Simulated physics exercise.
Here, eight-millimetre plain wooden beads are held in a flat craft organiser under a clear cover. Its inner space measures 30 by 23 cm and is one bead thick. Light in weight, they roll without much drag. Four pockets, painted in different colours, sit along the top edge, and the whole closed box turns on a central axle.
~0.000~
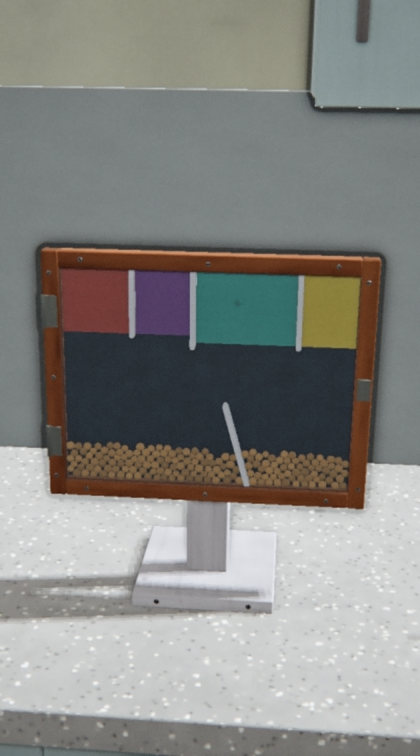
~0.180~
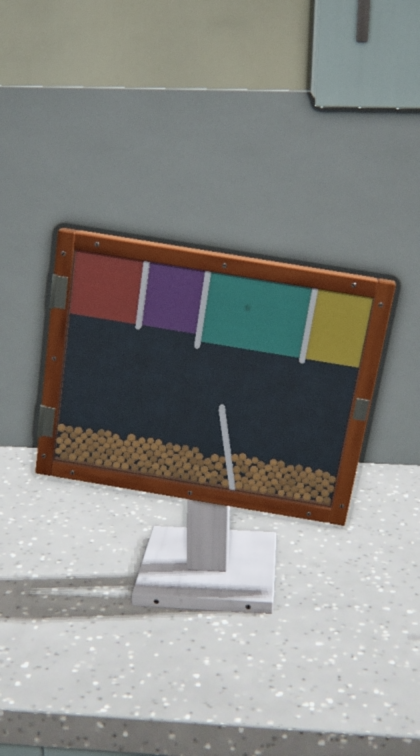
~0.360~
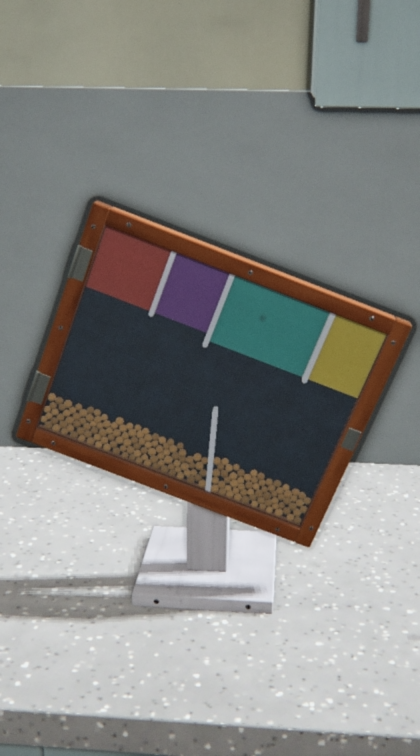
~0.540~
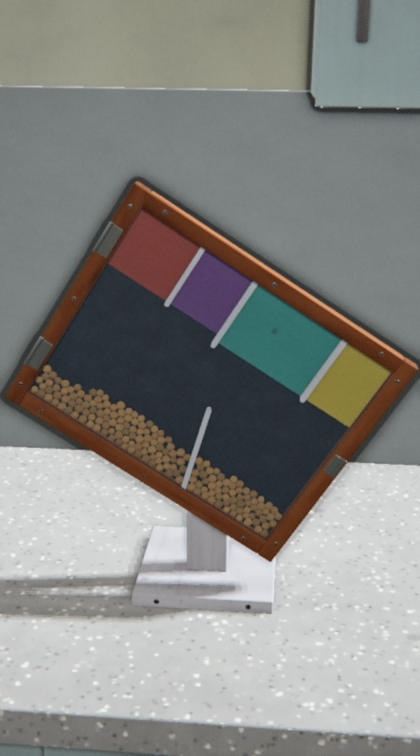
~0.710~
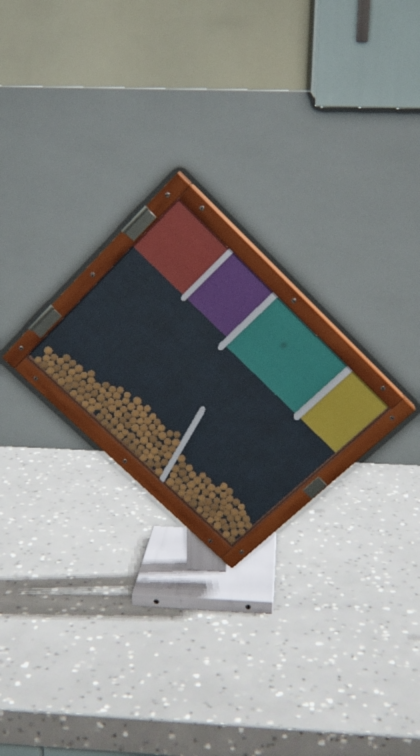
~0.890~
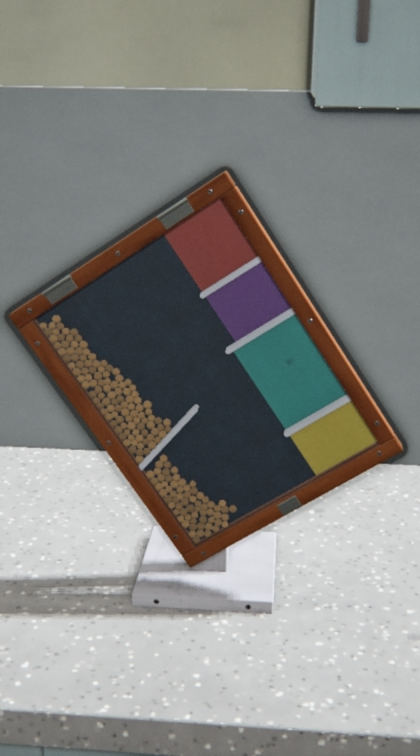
On a speckled counter, a framed box of small brown beads turns steadily clockwise.
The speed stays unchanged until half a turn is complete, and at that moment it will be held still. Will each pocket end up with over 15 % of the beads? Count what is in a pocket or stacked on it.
Yellow: Yes; red: No; turquoise: Yes; purple: No.
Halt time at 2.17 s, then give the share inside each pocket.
Yellow pocket: 30; red pocket: 0; turquoise pocket: 40; purple pocket: 0.
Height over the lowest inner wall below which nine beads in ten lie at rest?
About 8 cm up.
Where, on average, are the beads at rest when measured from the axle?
Offset: About 8 cm left, about 8 cm below.
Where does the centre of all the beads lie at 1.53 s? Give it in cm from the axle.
Roughly 7 cm to the left of the axle and 4 cm under it.
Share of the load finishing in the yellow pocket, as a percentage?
About 45 in a hundred end up there.
After 1.53 s, it has turned 99°, the beads' middle is 7 cm left of and 4 cm below the axle; inside pockets, turquoise 5 %.
After 2.79 s, it has turned 180°, the beads' middle is 8 cm left of and 7 cm below the axle; inside pockets, yellow 30 %, turquoise 50 %.
At rest by 3.6 s, yellow 45 %, red 0 %, turquoise 55 %, purple 0 %.
